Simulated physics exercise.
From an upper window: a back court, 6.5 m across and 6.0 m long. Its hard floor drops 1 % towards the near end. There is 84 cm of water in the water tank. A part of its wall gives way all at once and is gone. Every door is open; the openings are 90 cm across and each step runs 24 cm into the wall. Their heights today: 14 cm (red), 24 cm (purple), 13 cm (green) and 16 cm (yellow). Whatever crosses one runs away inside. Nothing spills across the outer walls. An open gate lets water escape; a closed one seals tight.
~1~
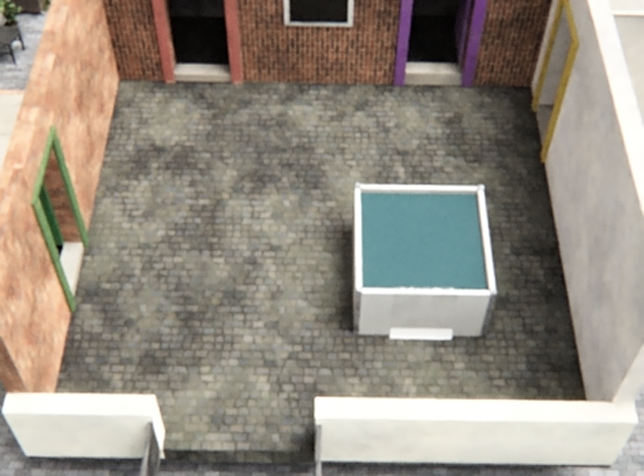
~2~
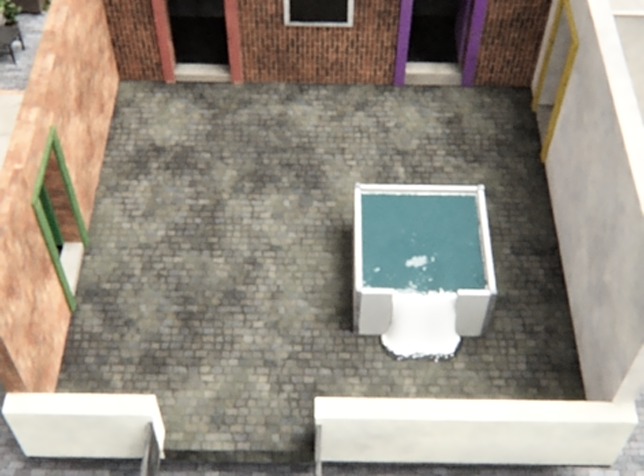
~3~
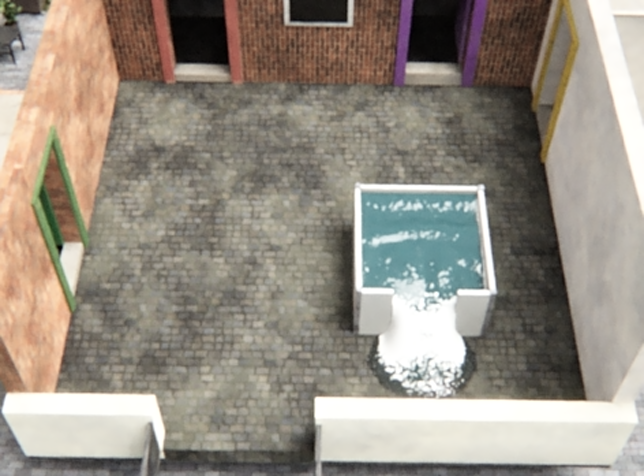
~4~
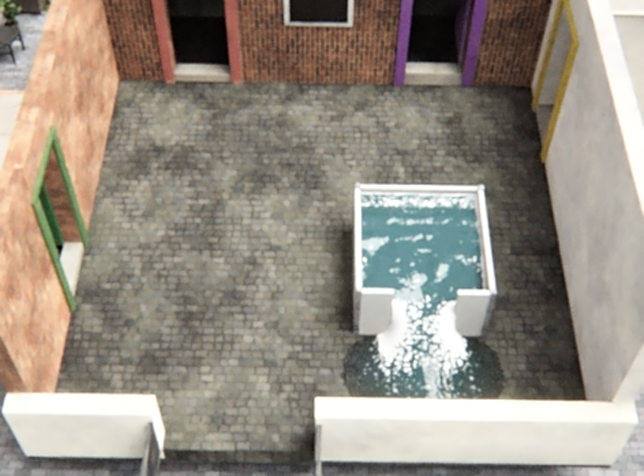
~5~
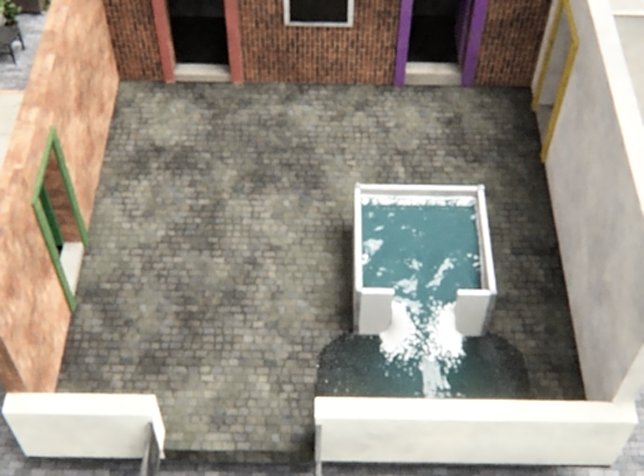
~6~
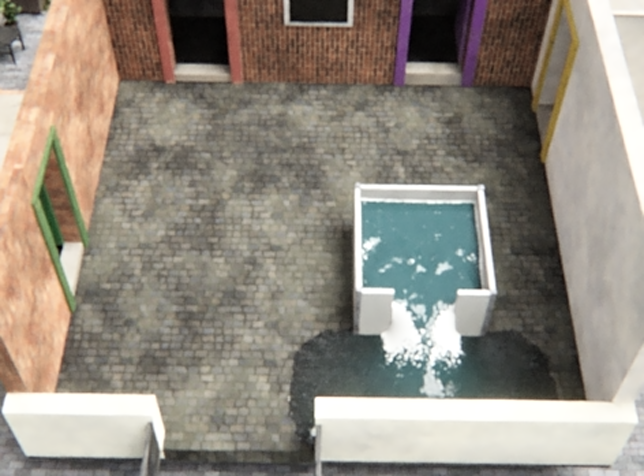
A walled courtyard held a square tank of still, blue-green water until part of its front wall gave way, and white, foaming water poured out, spreading a dark, wet patch across the paving near the low front wall.
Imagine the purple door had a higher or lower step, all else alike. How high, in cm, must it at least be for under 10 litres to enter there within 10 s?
Some 8.5 cm above the ground.
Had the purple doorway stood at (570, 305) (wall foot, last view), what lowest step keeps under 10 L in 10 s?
Roughly 6.0 cm.
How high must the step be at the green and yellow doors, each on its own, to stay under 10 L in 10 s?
About 6.5 cm at green and 8.0 cm at yellow.
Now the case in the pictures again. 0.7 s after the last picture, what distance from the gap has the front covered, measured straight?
Roughly 3.6 m.
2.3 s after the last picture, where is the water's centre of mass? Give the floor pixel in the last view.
Around (402, 328).
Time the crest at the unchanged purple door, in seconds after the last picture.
Around 3.5 s.
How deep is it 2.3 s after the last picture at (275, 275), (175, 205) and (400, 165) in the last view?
Roughly 1, 0 and 0 cm, in turn.
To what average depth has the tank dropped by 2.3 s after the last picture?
About 31 cm.
Then, 0.7 s after the last picture water covers 15 % of the floor, deepest (55 cm) near (593, 437); it has not reached the purple door.
Then, 2.3 s after the last picture water covers 45 % of the floor, deepest (30 cm) near (426, 434); it has not reached the purple door.
Then, 9.3 s after the last picture water covers 95 % of the floor, deepest (10 cm) near (98, 186); 5 cm at the purple door, 0 litres in over its 24 cm step.
At the purple door as built, the water peaked near 12 cm, 3.3 s after the last picture.
With a step of 7 cm, 20 litres would have come in within the 10 s; with 10.5 cm, 2 litres. So under 10 litres takes about 8.5 cm.
